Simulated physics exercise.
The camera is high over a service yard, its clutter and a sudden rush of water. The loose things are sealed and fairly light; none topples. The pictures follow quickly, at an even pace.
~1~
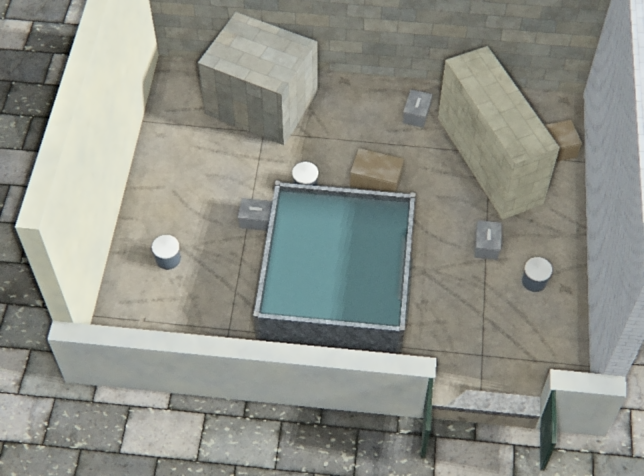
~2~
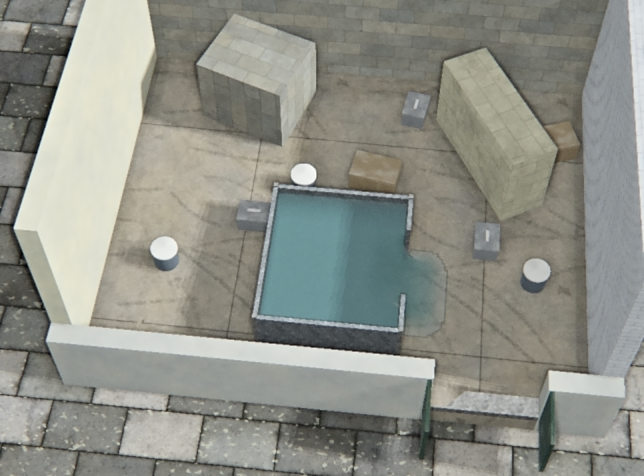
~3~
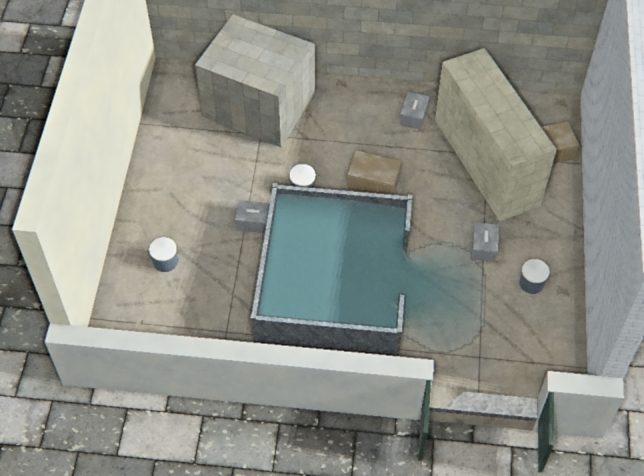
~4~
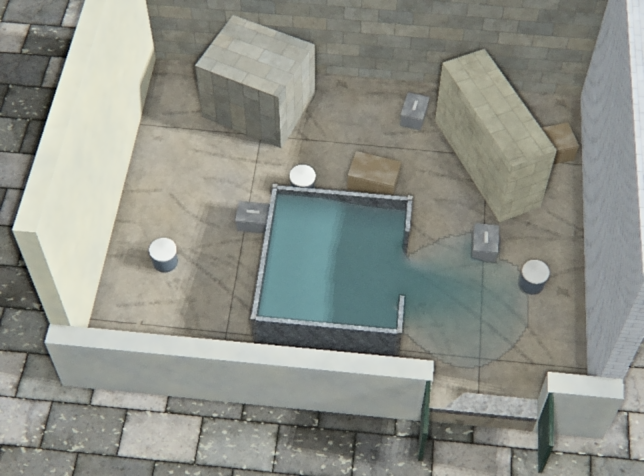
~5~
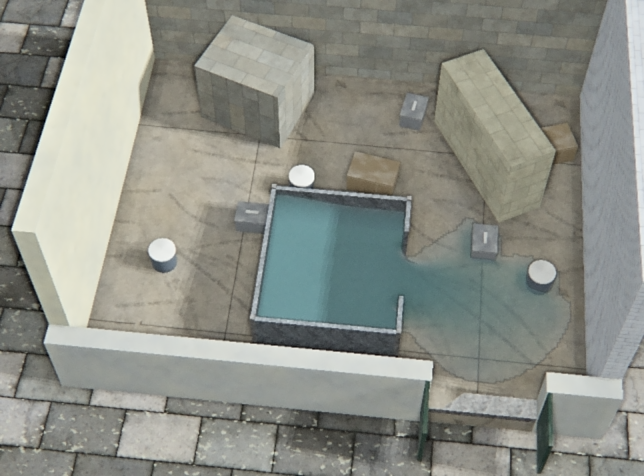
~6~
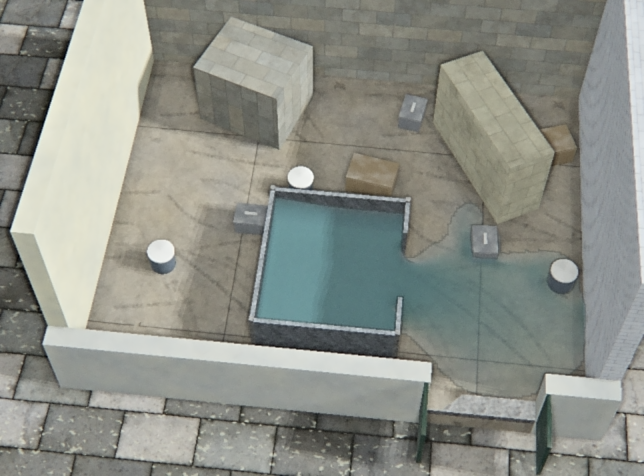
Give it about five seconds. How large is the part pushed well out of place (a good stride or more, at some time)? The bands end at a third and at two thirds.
It is between one and two thirds.
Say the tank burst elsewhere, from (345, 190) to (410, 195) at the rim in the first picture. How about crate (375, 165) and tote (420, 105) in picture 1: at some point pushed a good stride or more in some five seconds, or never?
In turn: Shifted that much, shifted that much.
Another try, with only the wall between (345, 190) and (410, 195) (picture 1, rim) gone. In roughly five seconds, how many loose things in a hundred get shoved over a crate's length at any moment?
About 50 per cent.
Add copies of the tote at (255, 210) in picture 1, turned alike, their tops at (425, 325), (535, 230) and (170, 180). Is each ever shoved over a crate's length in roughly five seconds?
As listed: Short of that, pushed that far, not that far.
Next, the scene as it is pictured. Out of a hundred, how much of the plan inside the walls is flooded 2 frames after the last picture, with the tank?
About 30 per cent.
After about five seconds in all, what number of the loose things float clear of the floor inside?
It comes to 3.
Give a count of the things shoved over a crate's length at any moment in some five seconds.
The number is 3.
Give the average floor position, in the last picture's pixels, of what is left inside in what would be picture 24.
Around (386, 164).
A moment on, 1 of 8 are well off their spots; 1 afloat.
Next, 2 of 8 are well off their spots; 1 afloat.
Later, 3 of 8 are well off their spots; 1 afloat.
In the end, 3 of 8 are well off their spots, and 3 have been at some point; 3 afloat.
